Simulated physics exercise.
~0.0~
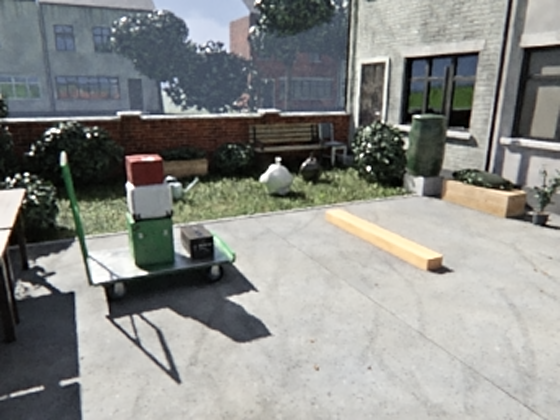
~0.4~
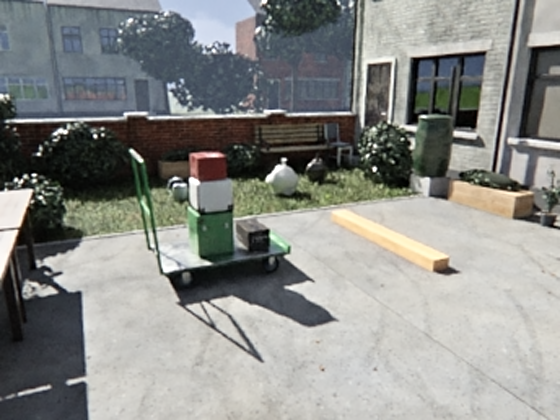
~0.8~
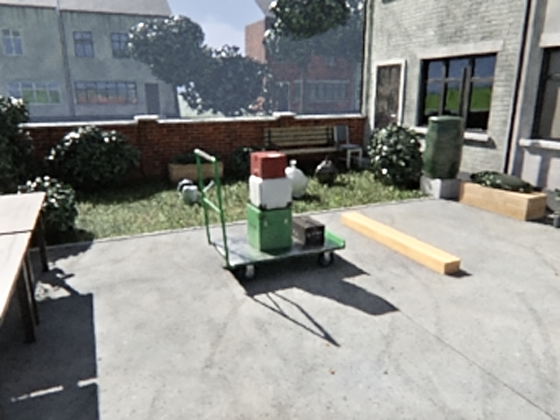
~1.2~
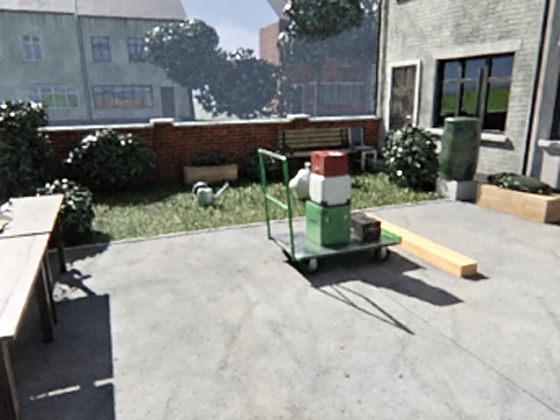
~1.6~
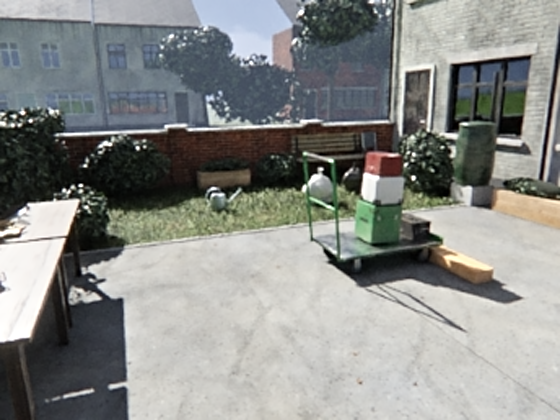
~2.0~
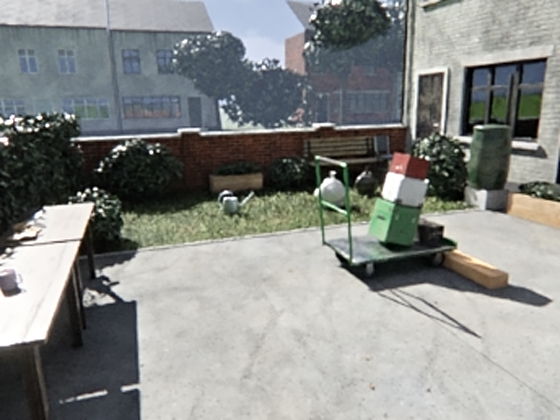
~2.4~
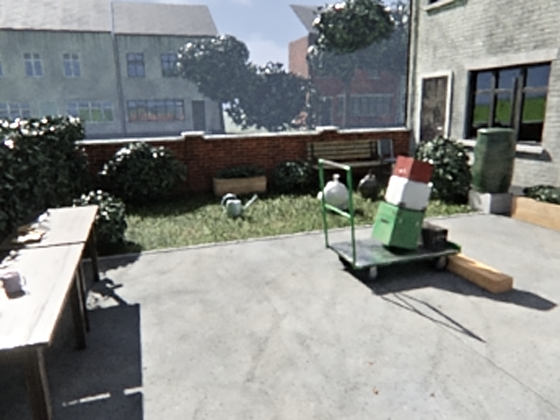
A green trolley carrying a stacked green box, white case and red box beside a small black parcel rolled right across a sunny yard until it met a wooden beam and stopped, and the stack tipped forward, ending tilted but still aboard.
